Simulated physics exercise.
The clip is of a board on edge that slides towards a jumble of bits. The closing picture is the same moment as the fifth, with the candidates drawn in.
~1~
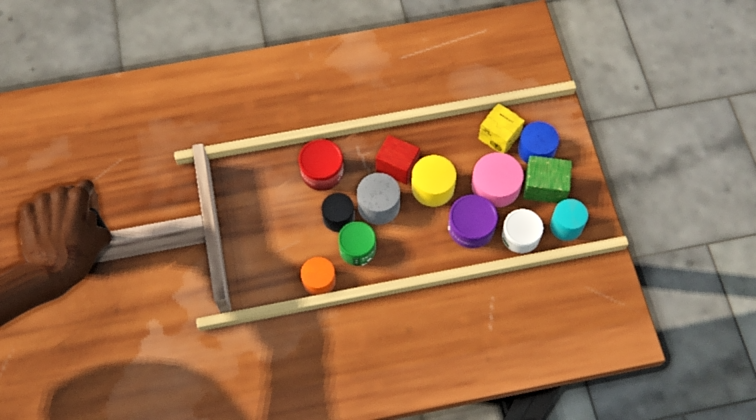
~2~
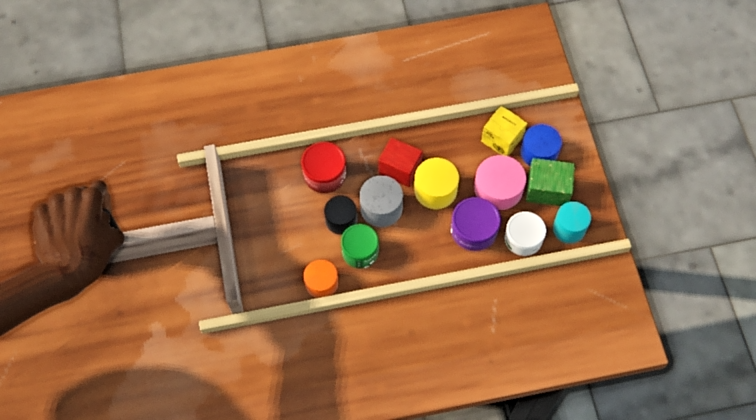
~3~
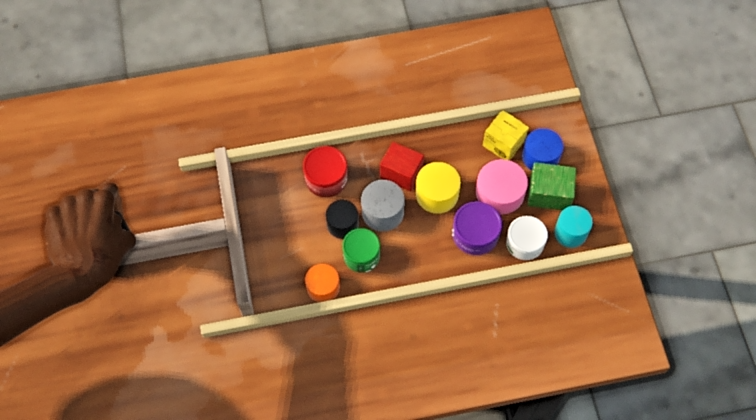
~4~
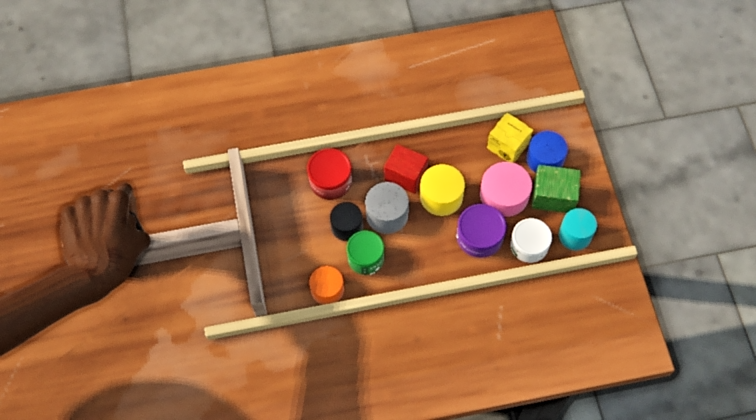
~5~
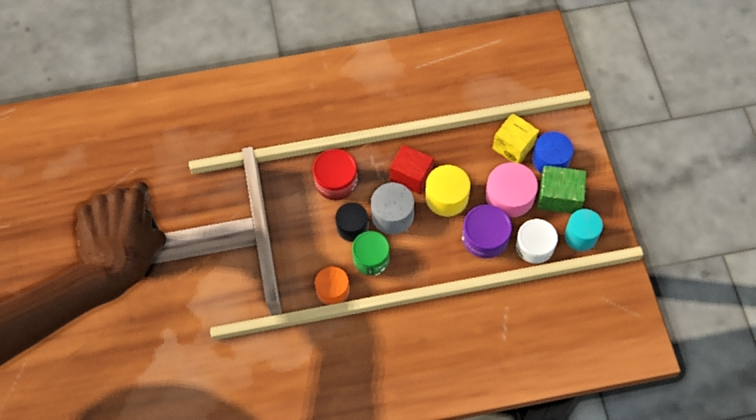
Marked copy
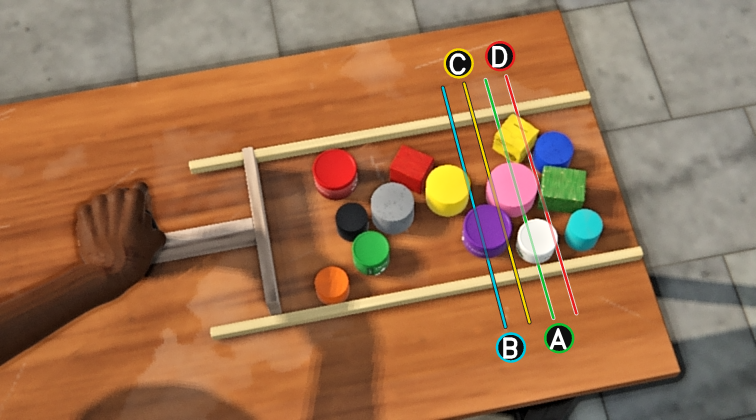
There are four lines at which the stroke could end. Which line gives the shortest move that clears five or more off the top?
D.
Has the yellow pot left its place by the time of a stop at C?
Yes.
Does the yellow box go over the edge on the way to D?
Yes.
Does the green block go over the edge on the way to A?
Yes.
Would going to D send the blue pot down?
Yes.
On the marked copy, A at (518, 192); B at (472, 200); C at (495, 196); D at (539, 188).
Taking D. A third of the way, board (361, 203); orange tin (397, 276); yellow pot (458, 188).
Two thirds of the way, board (462, 185); green block (609, 197); turquoise tin (608, 230).
When it is over, board (539, 171); green block over the edge; yellow box over the edge; seven fallen.
As for the rest, A drops only three; B drops none; C drops only two.
